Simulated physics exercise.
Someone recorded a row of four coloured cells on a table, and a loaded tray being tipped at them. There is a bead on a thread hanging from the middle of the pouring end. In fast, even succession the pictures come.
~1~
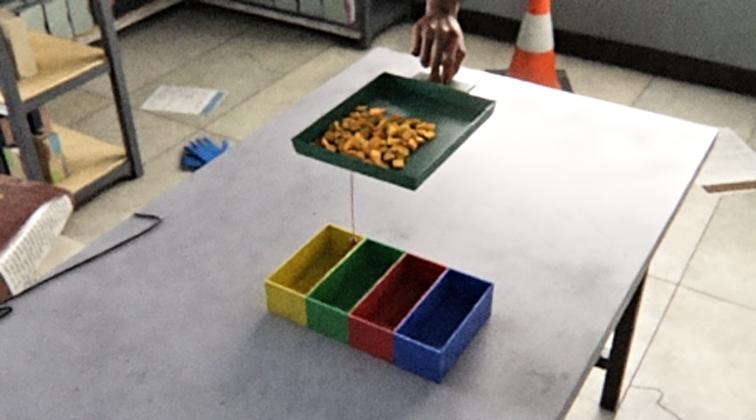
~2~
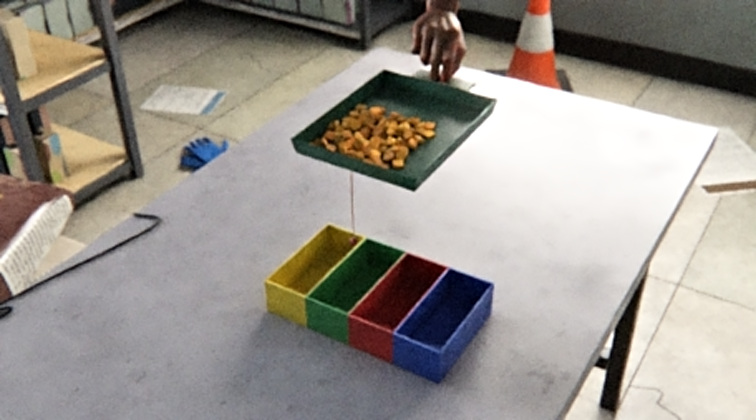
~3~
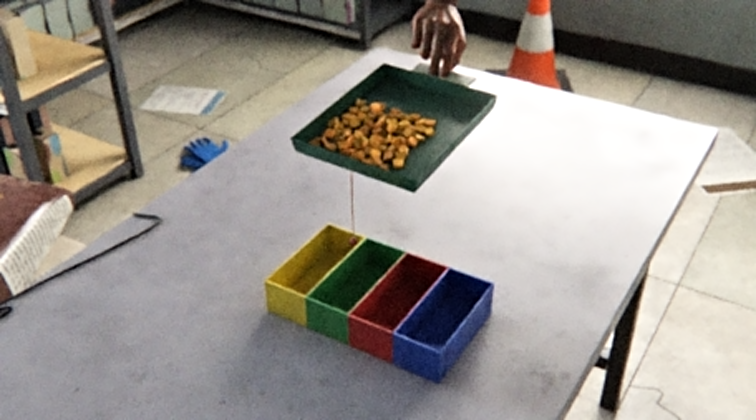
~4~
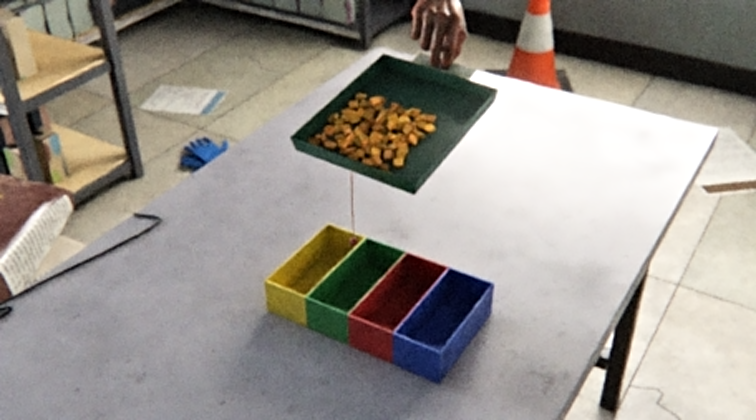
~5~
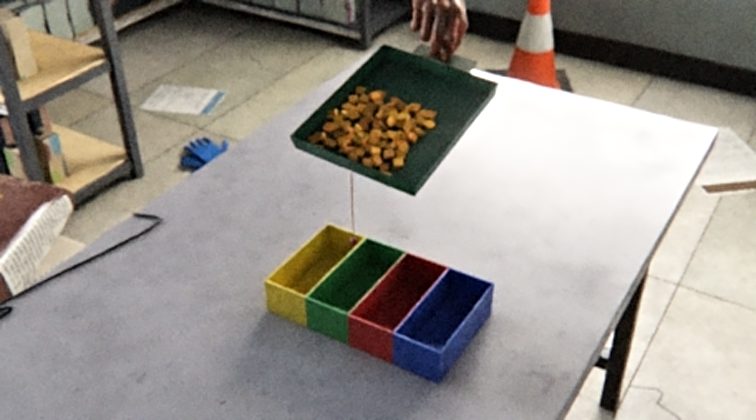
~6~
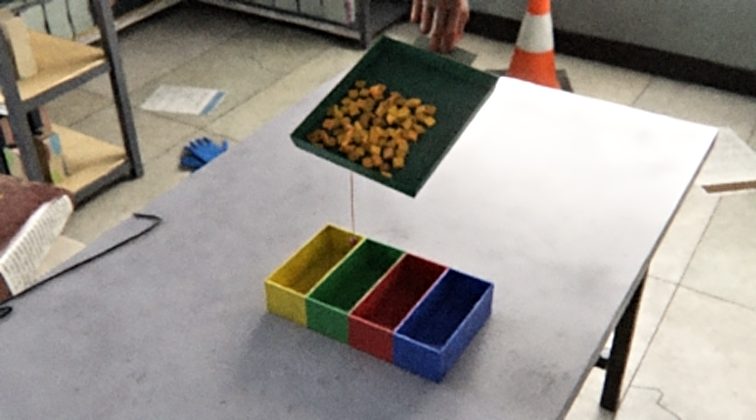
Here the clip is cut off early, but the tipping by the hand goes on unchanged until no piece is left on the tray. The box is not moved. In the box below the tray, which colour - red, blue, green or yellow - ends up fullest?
The fullest is red.
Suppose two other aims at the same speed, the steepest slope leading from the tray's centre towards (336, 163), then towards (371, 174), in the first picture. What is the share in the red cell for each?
First heading roughly 0 %, second roughly 30 %.
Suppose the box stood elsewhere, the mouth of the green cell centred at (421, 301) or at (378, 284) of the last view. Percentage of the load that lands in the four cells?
Near 90 % and 100 %.
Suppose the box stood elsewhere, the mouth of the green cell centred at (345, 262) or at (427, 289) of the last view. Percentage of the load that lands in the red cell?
You'd get 80 in a hundred the first time and 0 in a hundred the second.
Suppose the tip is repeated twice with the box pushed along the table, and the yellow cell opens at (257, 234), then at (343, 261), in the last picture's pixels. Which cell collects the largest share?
For the first spot I'd say that blue cell, and for the second spot that green cell.
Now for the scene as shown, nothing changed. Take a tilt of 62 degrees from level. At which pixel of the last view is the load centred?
Roughly at (379, 156).
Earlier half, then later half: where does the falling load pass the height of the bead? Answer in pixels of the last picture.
First half (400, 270); second half (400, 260).
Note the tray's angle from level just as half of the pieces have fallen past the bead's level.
Somewhere around 105 degrees.
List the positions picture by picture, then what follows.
The first picture shows corners of the pouring end at (295, 138) and (414, 176), level; middle of the load at (375, 141), small crackers; bead on its thread at (354, 242); yellow cell at (286, 301); green cell at (327, 318); red cell at (371, 336); blue cell at (417, 355).
The second picture shows corners of the pouring end at (295, 138) and (414, 176), level; middle of the load at (375, 141).
The third picture shows corners of the pouring end at (295, 137) and (414, 178), tipped barely, lowest at the right corner; middle of the load at (375, 139).
The fourth picture shows corners of the pouring end at (294, 136) and (414, 181), tipped a little, lowest at the right corner; middle of the load at (375, 136).
The fifth picture shows corners of the pouring end at (294, 135) and (414, 183), tipped a little, lowest at the right corner; middle of the load at (375, 133).
The sixth picture shows corners of the pouring end at (294, 134) and (414, 186), tipped clearly, lowest at the right corner; middle of the load at (375, 131); yellow cell at (286, 301); green cell at (327, 318); red cell at (371, 336); blue cell at (417, 355).
Soon after the last picture, tray tipped steeply; all on the tray.
A little later, tray tipped past a quarter turn; about half on the tray; a small part in the red cell; a small part in the green cell; about a quarter falling or outside the box.
Later still, tray tipped past a quarter turn; about two thirds in the red cell; about a third in the green cell; a stray few in the blue cell; a stray few in the yellow cell.
At rest, tray tipped past a quarter turn; about two thirds in the red cell; about a third in the green cell; a stray few in the blue cell; a stray few in the yellow cell.
